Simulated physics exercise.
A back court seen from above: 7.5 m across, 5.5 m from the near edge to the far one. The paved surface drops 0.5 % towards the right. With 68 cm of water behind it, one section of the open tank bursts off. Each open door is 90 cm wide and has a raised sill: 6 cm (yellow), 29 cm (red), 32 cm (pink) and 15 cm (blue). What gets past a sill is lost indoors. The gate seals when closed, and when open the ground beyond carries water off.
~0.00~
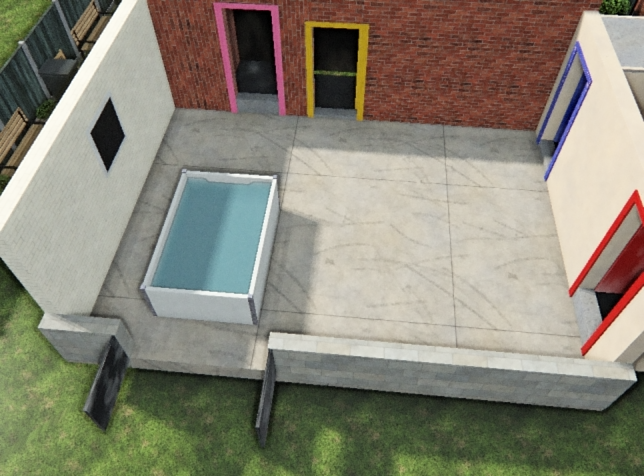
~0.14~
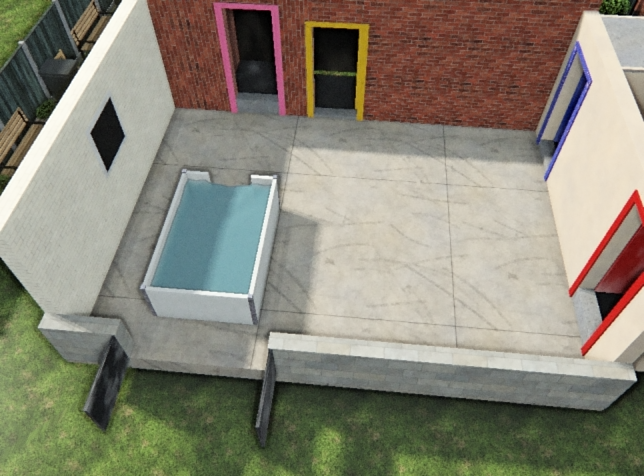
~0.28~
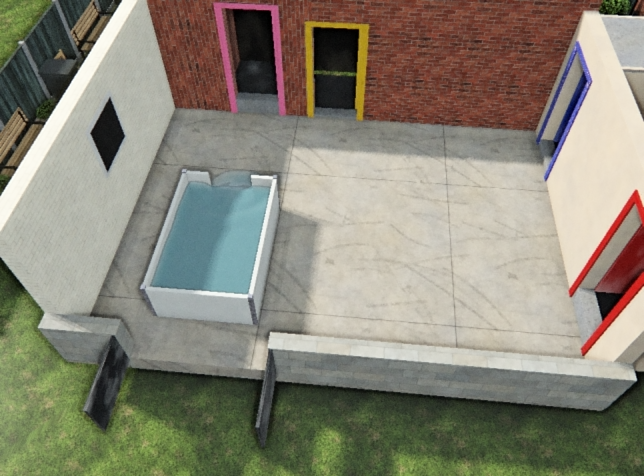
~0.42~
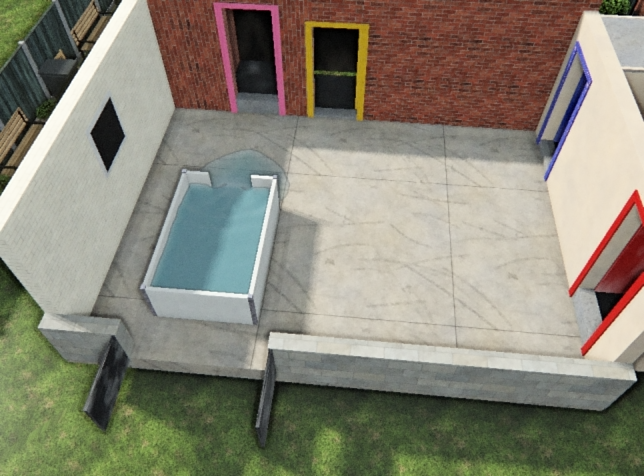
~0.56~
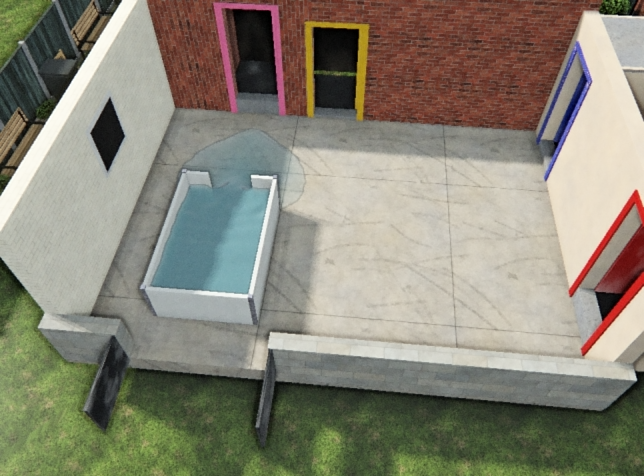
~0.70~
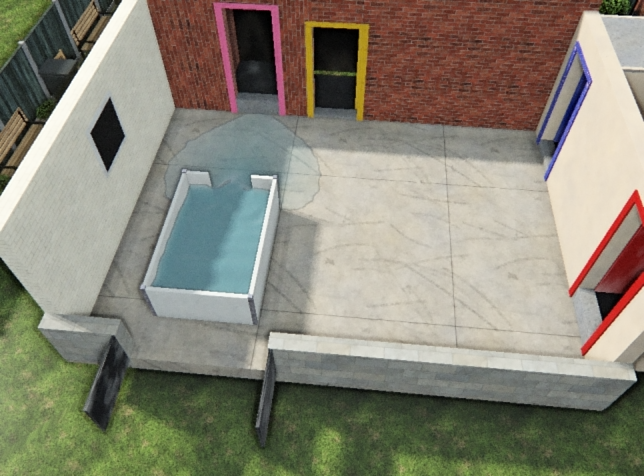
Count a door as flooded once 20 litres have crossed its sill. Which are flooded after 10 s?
The water let in: At the yellow door it exceeds the limit; at the red door it keeps below the limit; at the pink door it keeps below the limit; at the blue door it does not reach the limit.
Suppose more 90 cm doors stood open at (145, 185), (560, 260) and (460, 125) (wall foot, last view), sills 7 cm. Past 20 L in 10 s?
In turn: Below, below, not over.
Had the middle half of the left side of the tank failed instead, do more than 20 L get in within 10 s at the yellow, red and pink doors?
Against that limit: Yellow below, red not over, pink below.
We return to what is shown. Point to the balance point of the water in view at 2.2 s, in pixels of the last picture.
At about (236, 208).
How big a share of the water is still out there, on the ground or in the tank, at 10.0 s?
About 90 per cent.
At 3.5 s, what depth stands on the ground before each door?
Depths in cm: Yellow 12, red 0, pink 19, blue 7.
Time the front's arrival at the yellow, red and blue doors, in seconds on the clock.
Arrival: Yellow 1.1 s, red 5.5 s, blue 3.4 s.
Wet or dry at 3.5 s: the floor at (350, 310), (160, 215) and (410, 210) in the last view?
In that order: Dry, under water, not reached.
After 1.4 s water covers 20 % of the floor and is deepest (34 cm) near (176, 109); yellow door 14 cm at the sill, 2 L in, red door not reached, pink door 28 cm at the sill, 0 L in, blue door not reached.
After 2.2 s water covers 25 % of the floor and is deepest (34 cm) near (209, 111); yellow door 16 cm at the sill, 28 L in, red door not reached, pink door 26 cm at the sill, 0 L in, blue door not reached.
After 3.5 s water covers 40 % of the floor and is deepest (22 cm) near (238, 197); yellow door 12 cm at the sill, 65 L in, red door not reached, pink door 19 cm at the sill, 0 L in, blue door 7 cm at the sill, 0 L in.
After 6.0 s water covers 60 % of the floor and is deepest (20 cm) near (184, 109); yellow door 9 cm at the sill, 95 L in, red door 2 cm at the sill, 0 L in, pink door 14 cm at the sill, 0 L in, blue door 12 cm at the sill, 0 L in.
After 10.0 s water covers 80 % of the floor and is deepest (11 cm) near (82, 338); yellow door 6 cm at the sill, 106 L in, red door 7 cm at the sill, 0 L in, pink door 9 cm at the sill, 0 L in, blue door 8 cm at the sill, 0 L in.
